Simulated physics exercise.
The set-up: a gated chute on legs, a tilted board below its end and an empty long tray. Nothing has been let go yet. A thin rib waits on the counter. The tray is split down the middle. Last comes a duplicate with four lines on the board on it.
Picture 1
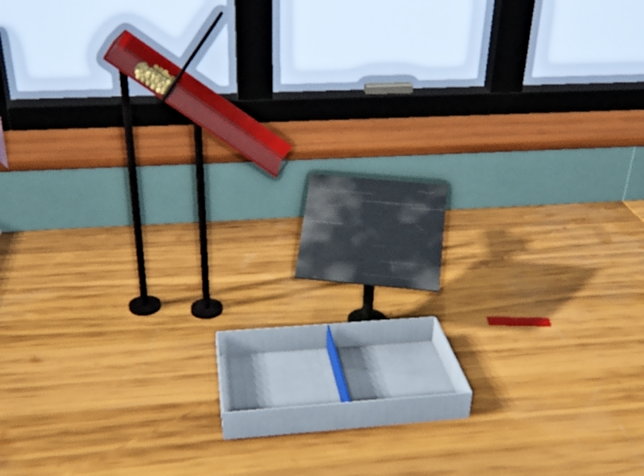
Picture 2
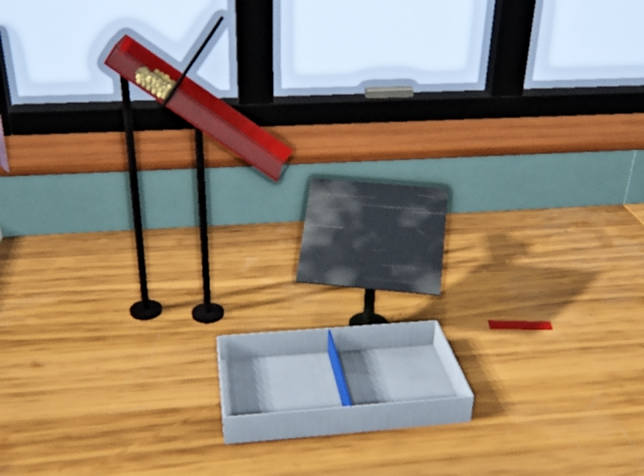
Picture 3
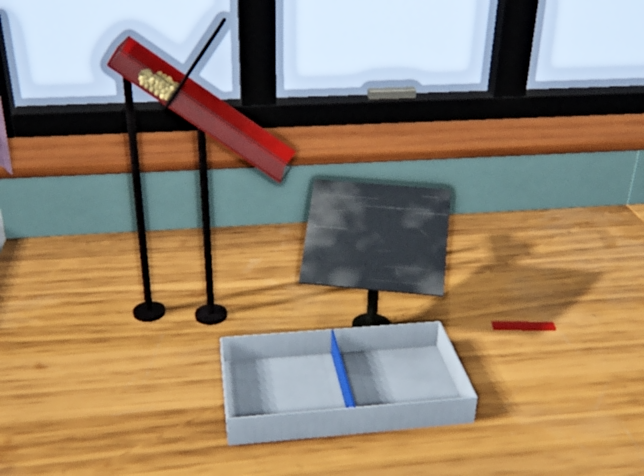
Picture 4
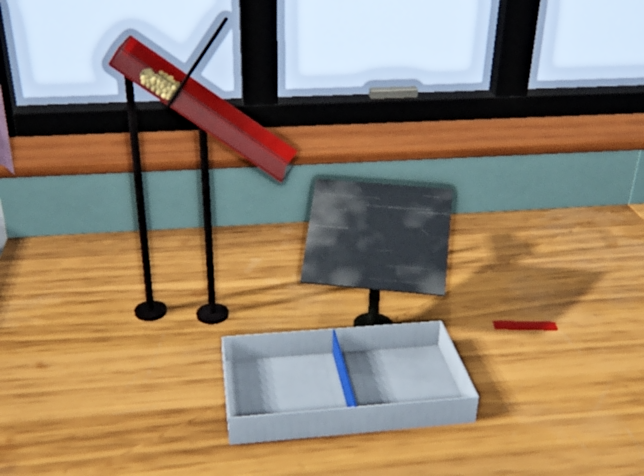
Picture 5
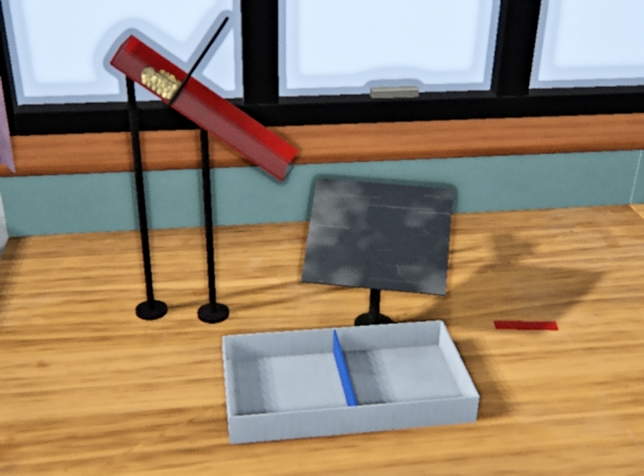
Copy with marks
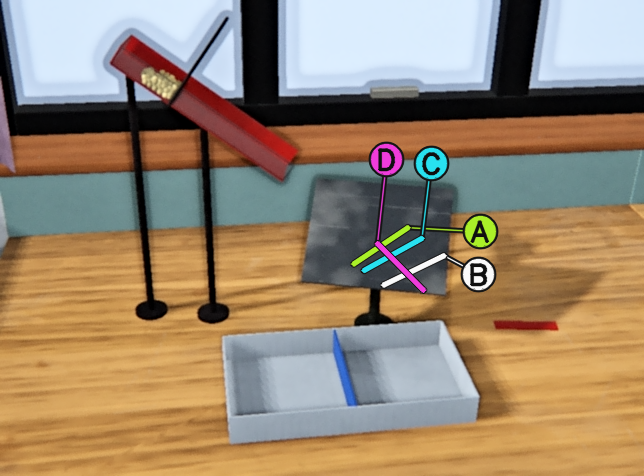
The camera's view drifts very slightly, and nothing in the scene itself moves. A small load of pale beans stays behind the gate in a red chute on black legs, with a tilted dark board, an empty divided tray and a thin red strip on the wooden counter.
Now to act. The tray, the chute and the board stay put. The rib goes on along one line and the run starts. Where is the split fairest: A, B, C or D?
Go for C.
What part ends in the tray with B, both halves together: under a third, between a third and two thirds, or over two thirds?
Over two thirds.
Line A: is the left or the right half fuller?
More lands on the left.
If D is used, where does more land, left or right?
Right.
On the marked copy, line A from (408, 227) to (353, 263); line B from (444, 255) to (383, 285); line C from (422, 238) to (364, 270); line D from (377, 243) to (423, 290).
With A, of what is caught, the larger part in the left half, roughly a quarter in the right.
With B, of what is caught, just a few in the left half, almost all in the right.
With C, of what is caught, roughly two thirds in the left half, roughly a third in the right.
With D, of what is caught, about a tenth in the left half, almost all in the right.
